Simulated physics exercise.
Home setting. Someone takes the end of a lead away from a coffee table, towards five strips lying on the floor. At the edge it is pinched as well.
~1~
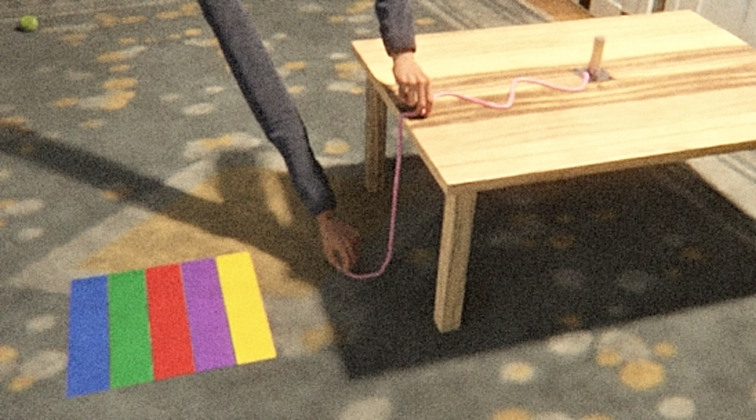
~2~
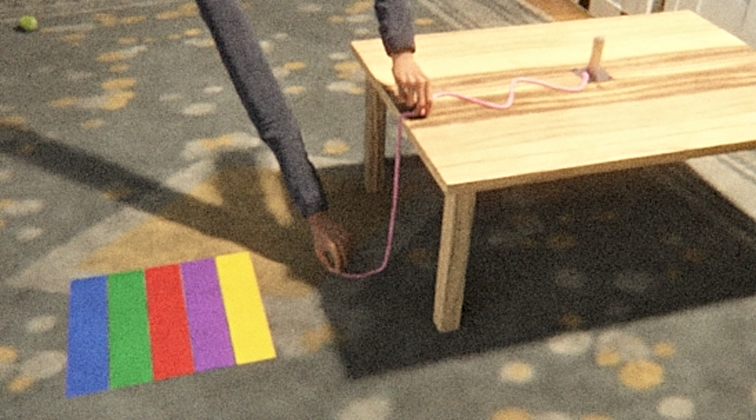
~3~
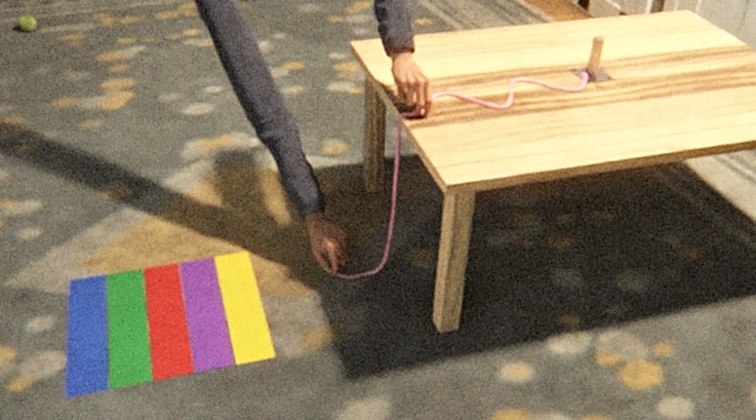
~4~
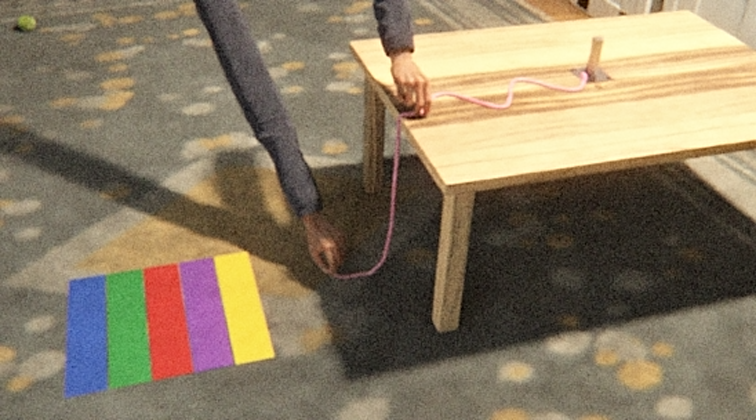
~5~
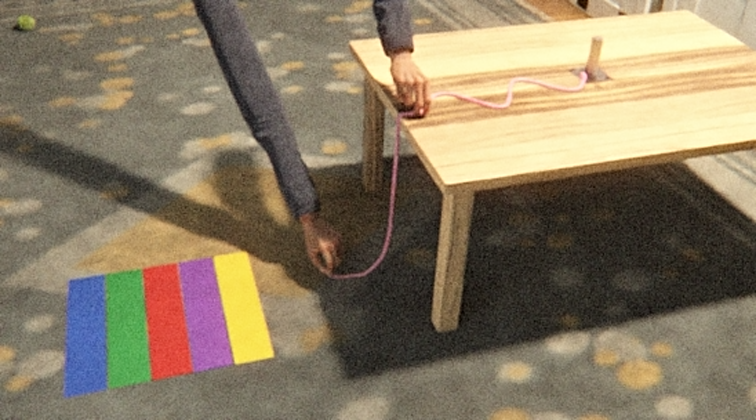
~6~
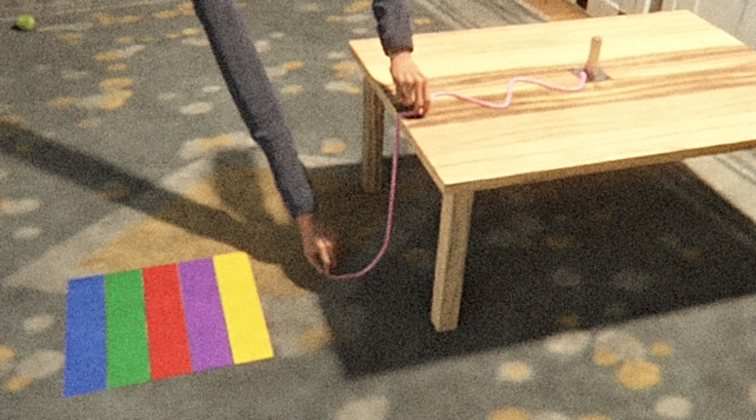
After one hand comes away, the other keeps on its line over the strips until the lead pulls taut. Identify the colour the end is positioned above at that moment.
It is positioned above green.
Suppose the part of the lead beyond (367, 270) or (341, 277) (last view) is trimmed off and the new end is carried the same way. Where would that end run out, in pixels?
(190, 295) and (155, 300).
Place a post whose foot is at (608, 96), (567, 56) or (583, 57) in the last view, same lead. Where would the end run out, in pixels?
(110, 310), (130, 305) and (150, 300), in that order.
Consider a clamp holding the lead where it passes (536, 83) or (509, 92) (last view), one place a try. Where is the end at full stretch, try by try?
Try by try, around (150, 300) and (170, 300).
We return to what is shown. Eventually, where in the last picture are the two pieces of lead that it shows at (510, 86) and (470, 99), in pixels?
First near (482, 92), second near (407, 105).
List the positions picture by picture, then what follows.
The first frame shows end (343, 269); yellow (252, 339); purple (213, 346); red (172, 354); green (131, 362); blue (88, 370).
The second frame shows end (335, 271); lead through (578, 90) (511, 89) (467, 99) (410, 115) (396, 188) (388, 252).
The third frame shows end (332, 271).
The fourth frame shows end (329, 271); lead through (577, 90) (510, 89) (466, 99) (409, 115) (394, 188) (386, 252).
The fifth frame shows end (327, 272).
The sixth frame shows end (324, 272); lead through (576, 89) (509, 88) (465, 98) (408, 114) (393, 187) (382, 252).
A little later, end near (190, 294); over purple.
Next, end near (146, 302); over red.
When it is tight, end near (120, 306); over green. It gets as far as the green strip.
